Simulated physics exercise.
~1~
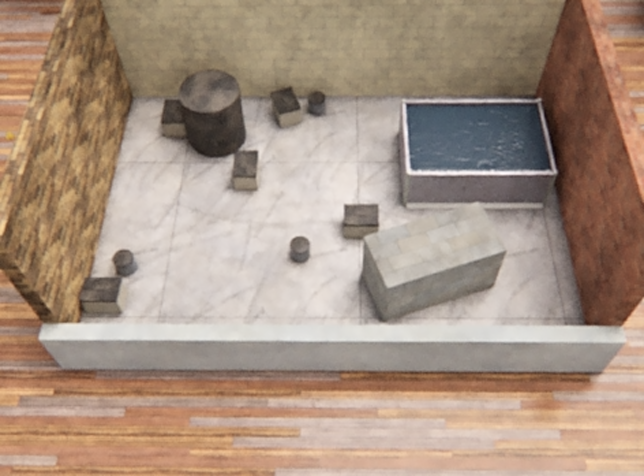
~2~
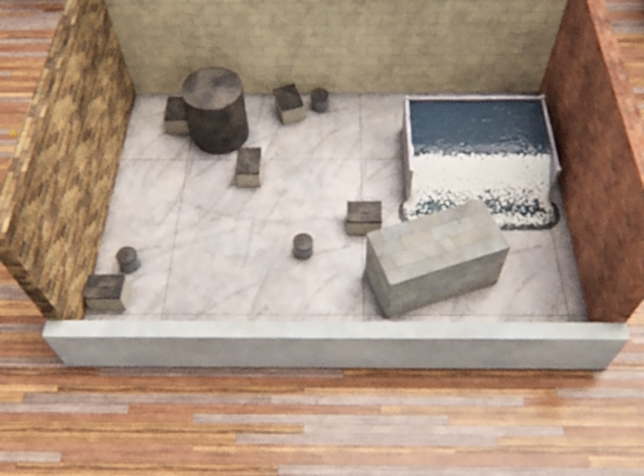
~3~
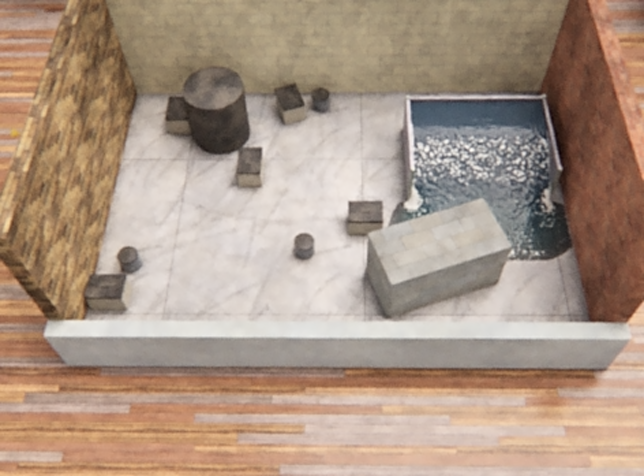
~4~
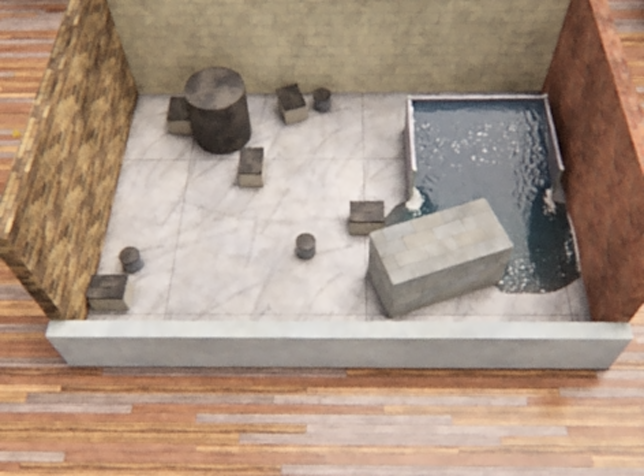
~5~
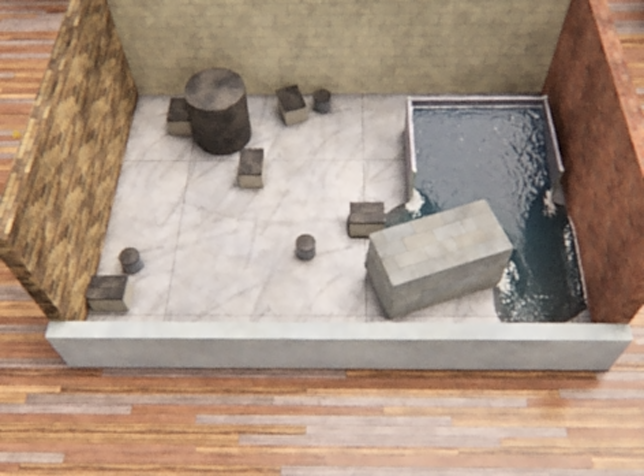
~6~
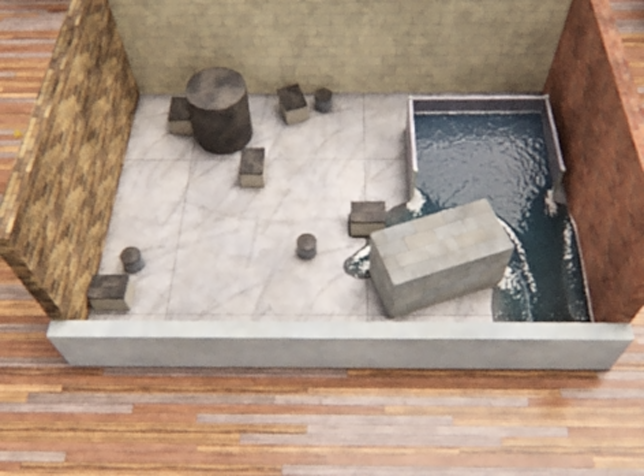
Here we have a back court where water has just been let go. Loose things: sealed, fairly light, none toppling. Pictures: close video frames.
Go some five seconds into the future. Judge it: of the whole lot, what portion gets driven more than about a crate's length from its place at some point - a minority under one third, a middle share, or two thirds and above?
A third to two thirds.
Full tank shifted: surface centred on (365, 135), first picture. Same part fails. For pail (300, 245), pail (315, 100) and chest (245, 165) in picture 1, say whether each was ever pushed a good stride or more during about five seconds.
Lab note - in sequence: Displaced that much; less than that; less than that.
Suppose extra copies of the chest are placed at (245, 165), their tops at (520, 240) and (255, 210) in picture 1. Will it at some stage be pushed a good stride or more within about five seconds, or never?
The first relocated; the second relocated.
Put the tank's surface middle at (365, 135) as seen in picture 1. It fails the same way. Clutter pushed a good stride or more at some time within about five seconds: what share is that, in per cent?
Near 60 in a hundred.
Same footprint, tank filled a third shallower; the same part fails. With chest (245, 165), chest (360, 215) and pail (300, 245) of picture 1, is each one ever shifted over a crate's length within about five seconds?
As asked: Fell short, went the distance, went the distance.
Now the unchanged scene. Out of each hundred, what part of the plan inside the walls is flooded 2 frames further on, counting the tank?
About 25 per cent.
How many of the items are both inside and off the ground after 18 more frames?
Tally at that point: 2.
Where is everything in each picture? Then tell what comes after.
The first picture shows a chest at (245, 163) rests on the ground; a pail at (317, 98) rests on the ground; 0 of 8 have shifted.
The second picture shows a chest at (248, 160), on the bottom; a pail at (320, 94) rests on the ground; 0 of 8 have shifted.
The third picture shows a chest at (249, 160), on the bottom; a pail at (321, 94) rests on the ground; 0 of 8 have shifted.
The fourth picture shows a chest at (251, 160), on the bottom; a pail at (322, 94) rests on the ground; 0 of 8 have shifted.
The fifth picture shows a chest at (251, 161), on the bottom; a pail at (322, 95), on the bottom; 0 of 8 have shifted.
The sixth picture shows a chest at (252, 160), on the bottom; a pail at (324, 94), on the bottom; 0 of 8 have shifted.
A moment on, 0 of 8 are well off their spots; 0 afloat.
Next, 2 of 8 are well off their spots; 0 afloat.
Later, 2 of 8 are well off their spots; 2 afloat.
In the end, 3 of 8 are well off their spots, and 3 have been at some point; 2 afloat.
